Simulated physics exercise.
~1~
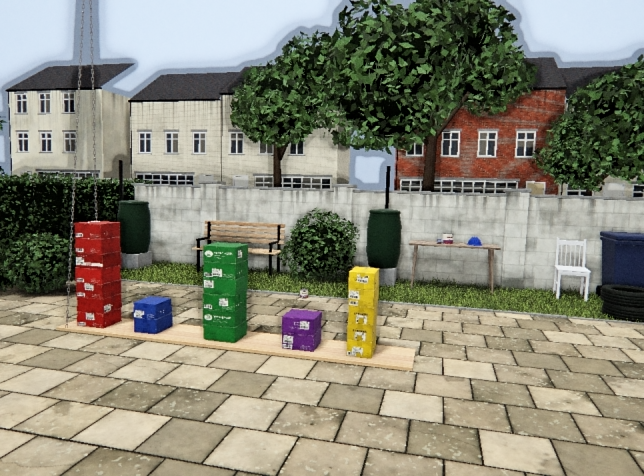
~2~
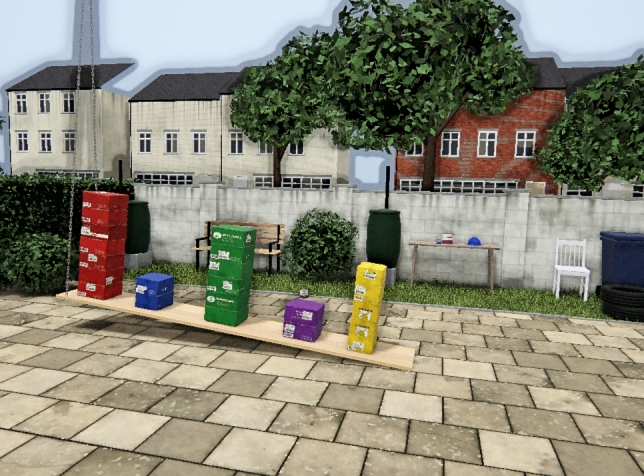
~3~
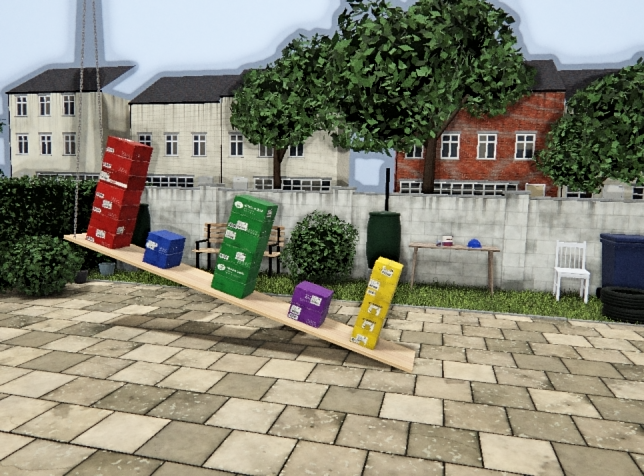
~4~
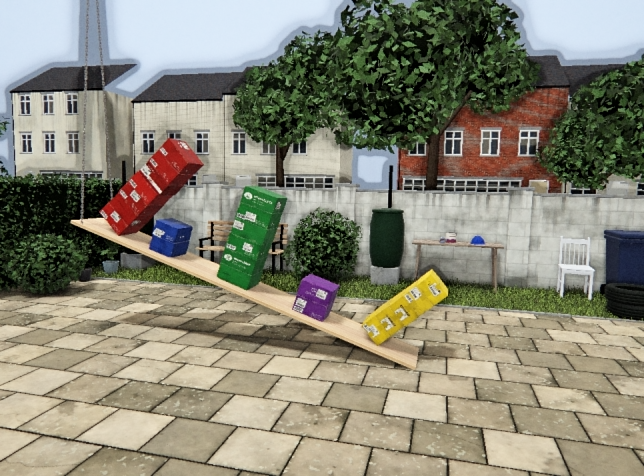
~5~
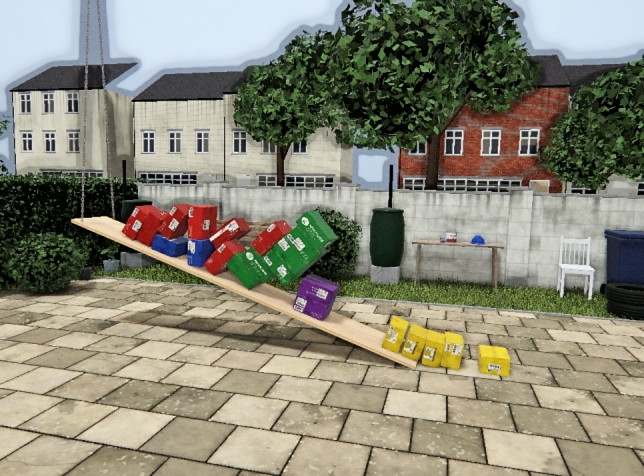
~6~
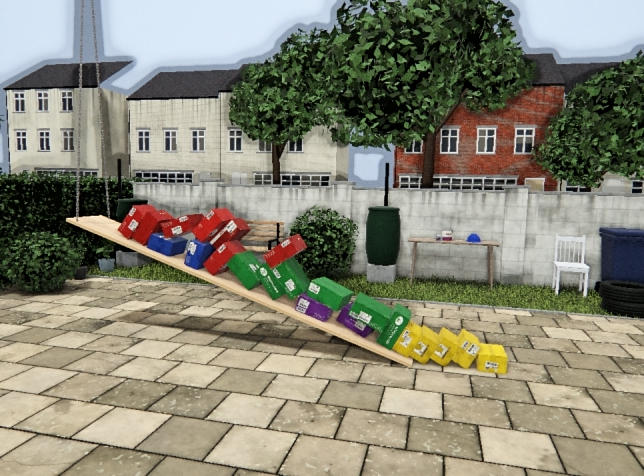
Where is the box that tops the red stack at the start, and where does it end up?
At the start it sits on top of the upright red stack at the left end of the level plank. By the end it has tumbled right to around the middle of the sloping plank, lying by the fallen green boxes.
